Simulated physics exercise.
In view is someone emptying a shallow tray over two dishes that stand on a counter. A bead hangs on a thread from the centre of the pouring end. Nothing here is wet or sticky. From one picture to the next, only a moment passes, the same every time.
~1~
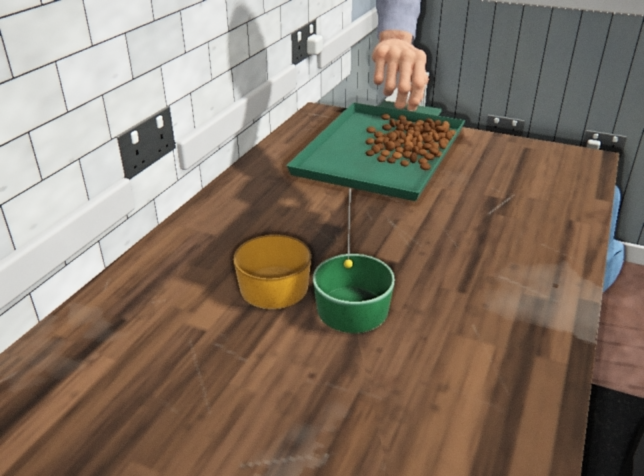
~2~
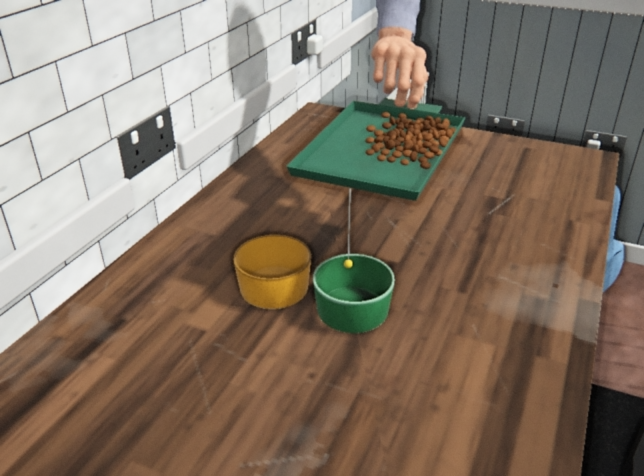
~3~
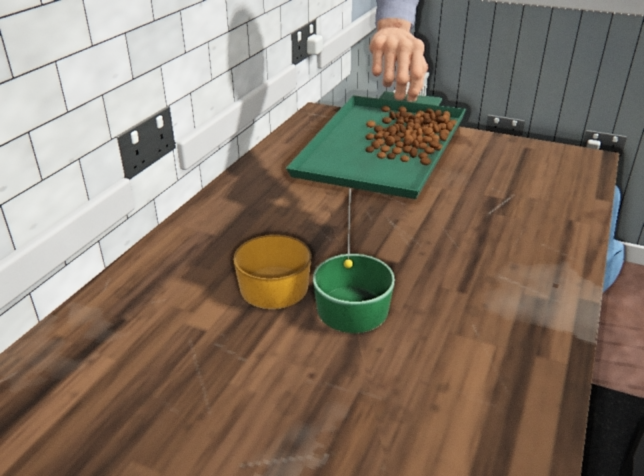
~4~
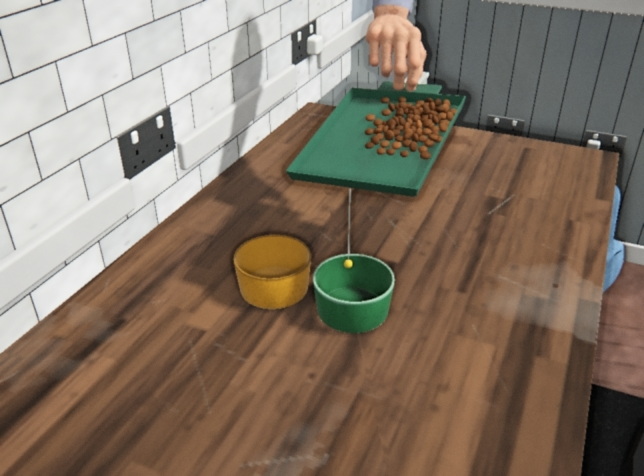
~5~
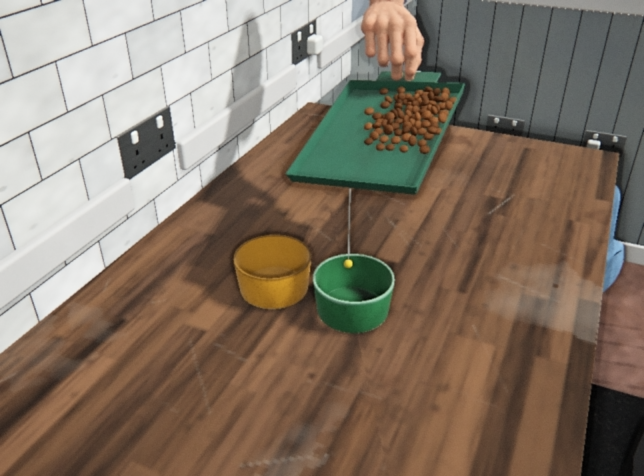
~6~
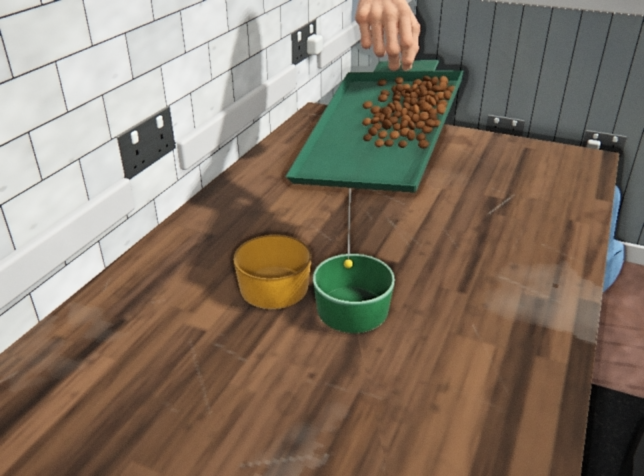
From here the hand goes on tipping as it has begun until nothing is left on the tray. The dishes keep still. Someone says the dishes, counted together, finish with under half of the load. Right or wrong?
Wrong, they hold over half.
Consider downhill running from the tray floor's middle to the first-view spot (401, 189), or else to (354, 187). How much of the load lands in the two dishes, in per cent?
In order, 10 in a hundred and 30 in a hundred.
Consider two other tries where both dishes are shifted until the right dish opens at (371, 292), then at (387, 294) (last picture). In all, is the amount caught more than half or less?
The dishes end up with the greater share in the first try and the greater share in the second.
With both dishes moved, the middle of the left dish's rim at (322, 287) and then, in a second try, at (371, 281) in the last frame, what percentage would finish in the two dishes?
First position: Some 30 %; second position: Some 0 %.
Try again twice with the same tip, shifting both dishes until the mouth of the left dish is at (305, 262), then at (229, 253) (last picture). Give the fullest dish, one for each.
First try, the dish to the left; second try, the dish to the right.
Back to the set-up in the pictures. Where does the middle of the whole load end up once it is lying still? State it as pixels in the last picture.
About pixel (279, 294).
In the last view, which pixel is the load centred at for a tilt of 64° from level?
Roughly at (307, 180).
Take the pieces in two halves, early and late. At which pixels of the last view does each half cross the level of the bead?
(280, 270), then (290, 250).
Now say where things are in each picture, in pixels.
Corners of the pouring end at (291, 165) and (416, 190), level; middle of the load at (417, 141), bits of dog kibble; left dish at (255, 291); right dish at (338, 315); bead on its thread at (348, 264), in the first frame.
Corners of the pouring end at (291, 165) and (416, 190), level; middle of the load at (417, 139), in the second frame.
Corners of the pouring end at (290, 167) and (416, 188), tipped barely, lowest at the left corner; middle of the load at (417, 134), in the third frame.
Corners of the pouring end at (290, 170) and (415, 187), tipped a little, lowest at the left corner; middle of the load at (417, 125), in the fourth frame.
Corners of the pouring end at (290, 172) and (414, 185), tipped a little, lowest at the left corner; middle of the load at (416, 117), in the fifth frame.
Corners of the pouring end at (290, 175) and (413, 183), tipped clearly, lowest at the left corner; middle of the load at (414, 109); left dish at (255, 291); right dish at (338, 315), in the sixth frame.
Soon after the last picture, tray tipped steeply; about two thirds on the tray; a stray few in the left dish; a stray few outside both; about a quarter in the air.
A little later, tray tipped past a quarter turn; a stray few on the tray; a small part in the right dish; about half in the left dish; about a third outside both; a small part in the air.
Later still, tray tipped past a quarter turn; a small part in the right dish; about two thirds in the left dish; about a third outside both.
At rest, tray tipped past a quarter turn; a small part in the right dish; about two thirds in the left dish; about a third outside both.
